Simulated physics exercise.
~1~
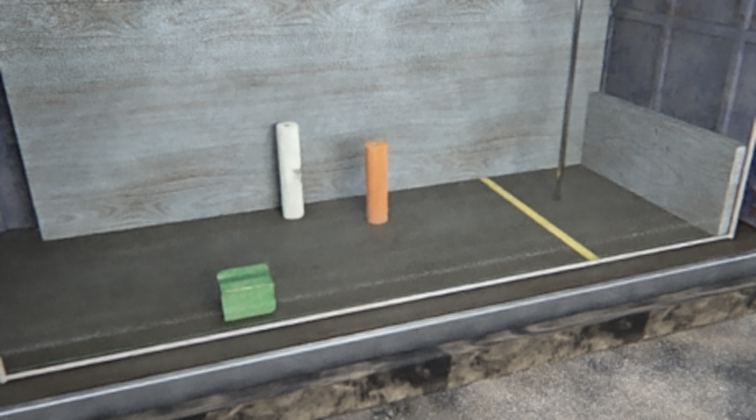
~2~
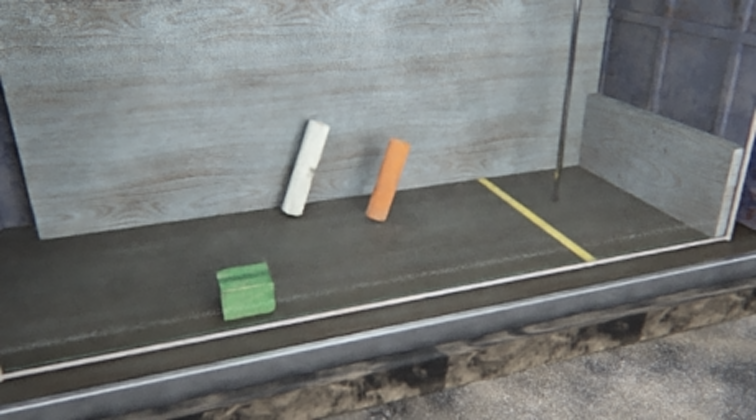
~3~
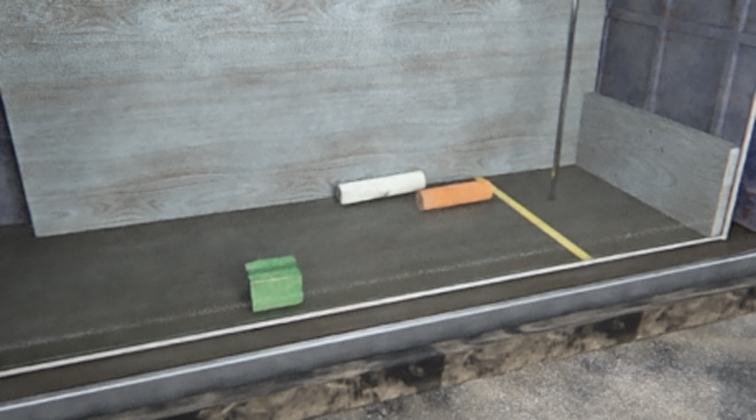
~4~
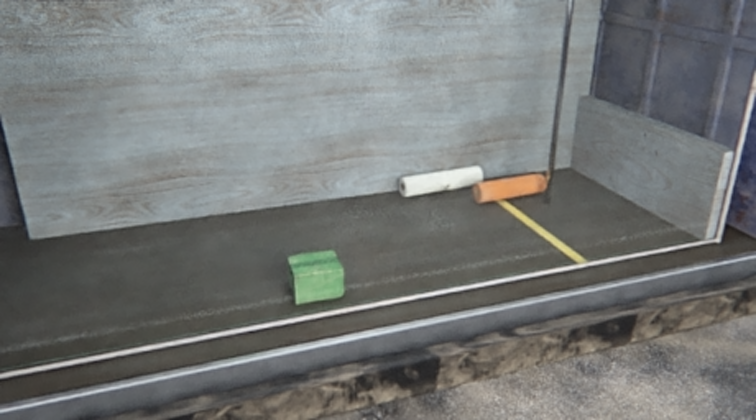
In the video, a white roll and an orange roll standing in a grey bay tip over to the right, then slide right along with a green box, ending with the orange roll across the yellow line while the white roll and box remain short of it.
